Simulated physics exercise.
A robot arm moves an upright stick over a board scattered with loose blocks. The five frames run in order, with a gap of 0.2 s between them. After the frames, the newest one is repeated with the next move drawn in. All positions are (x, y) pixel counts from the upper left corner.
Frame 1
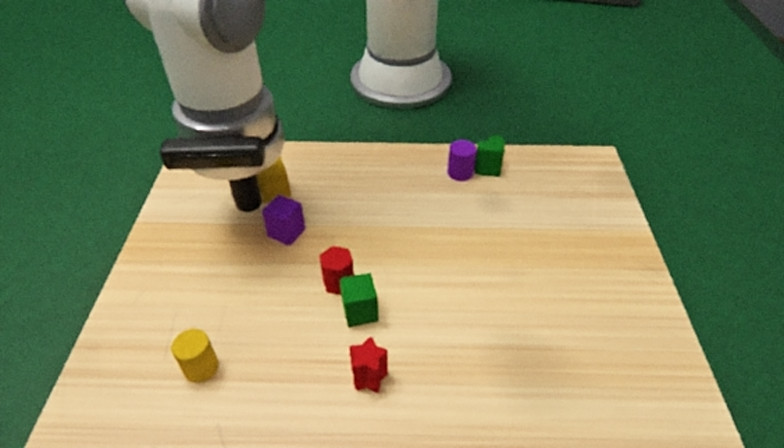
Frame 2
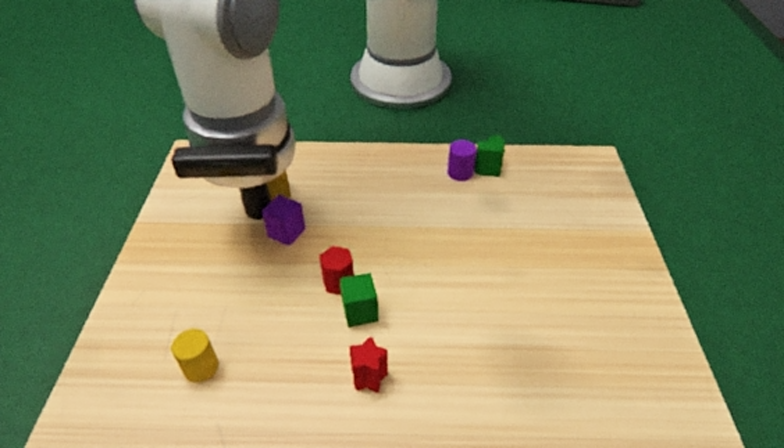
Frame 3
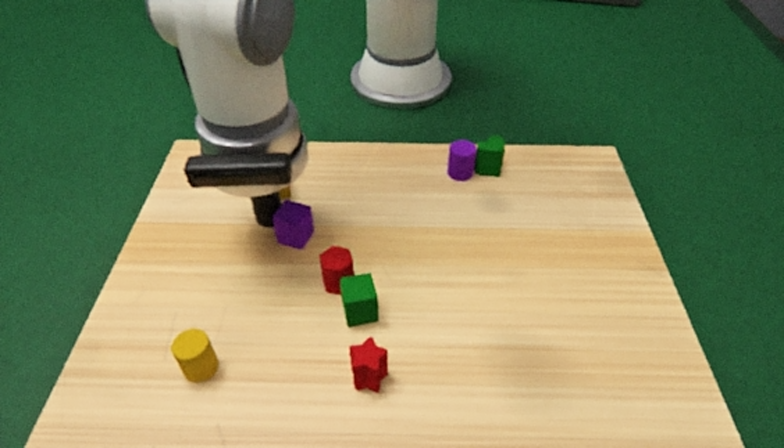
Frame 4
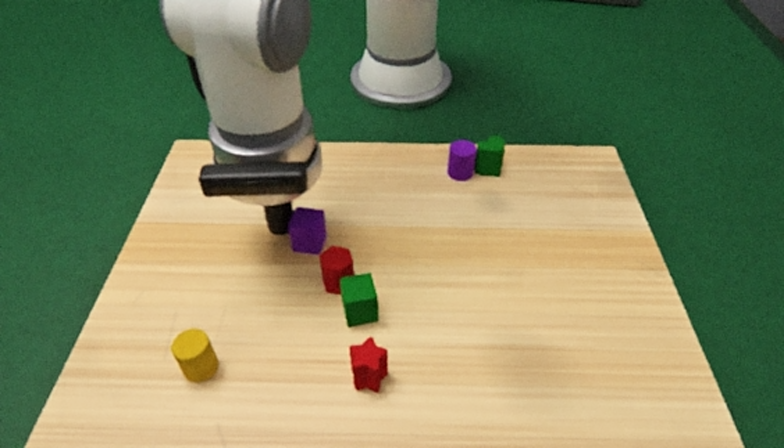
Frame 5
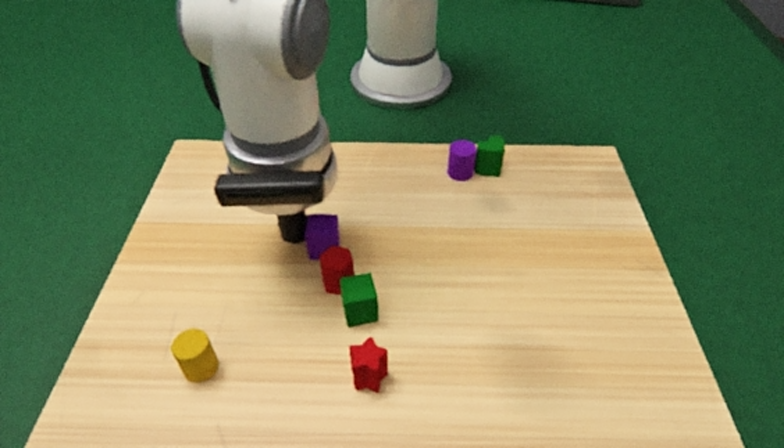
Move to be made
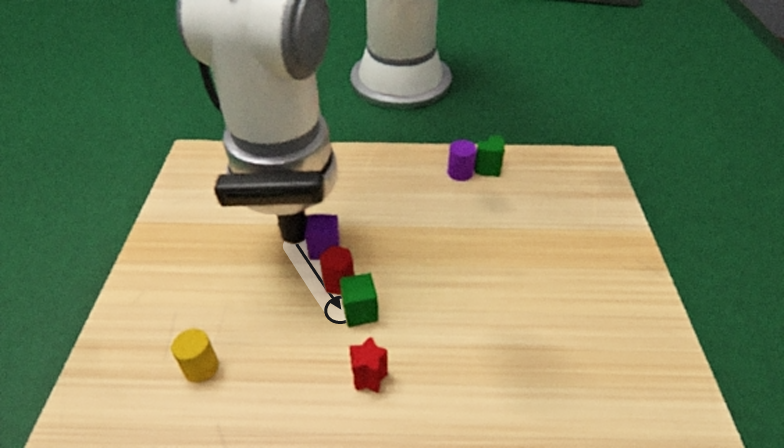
A robot arm sliding a purple block rightward and toward the viewer across a wooden board, nearing a red block.
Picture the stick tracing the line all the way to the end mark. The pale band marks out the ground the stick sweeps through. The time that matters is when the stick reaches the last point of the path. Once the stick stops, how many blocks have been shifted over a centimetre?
Of all the blocks, three or more travel more than a centimetre.
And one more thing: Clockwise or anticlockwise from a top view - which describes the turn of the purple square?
My answer: Anticlockwise.
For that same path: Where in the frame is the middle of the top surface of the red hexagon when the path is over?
Somewhere near (365, 268).
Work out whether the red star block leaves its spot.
At the end of the path, the red star block remains in its old spot.
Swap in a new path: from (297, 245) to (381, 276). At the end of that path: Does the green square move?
No
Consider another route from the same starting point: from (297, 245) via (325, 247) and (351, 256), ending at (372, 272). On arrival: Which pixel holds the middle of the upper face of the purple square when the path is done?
At (403, 248).
The drawn path runs straight from (297, 245) to (341, 310).
The first path, step by step. One third of the way, stick at (309, 255); purple square at (334, 228), turned 25° anticlockwise.
Two thirds of the way, stick at (324, 277); purple square at (334, 228), turned 30° anticlockwise; red hexagon at (352, 265), turned 30° anticlockwise; green square at (360, 290).
At the end, stick at (340, 300); purple square at (334, 228), turned 30° anticlockwise; red hexagon at (365, 268), turned 70° anticlockwise; green square at (372, 300); red star block not moved.
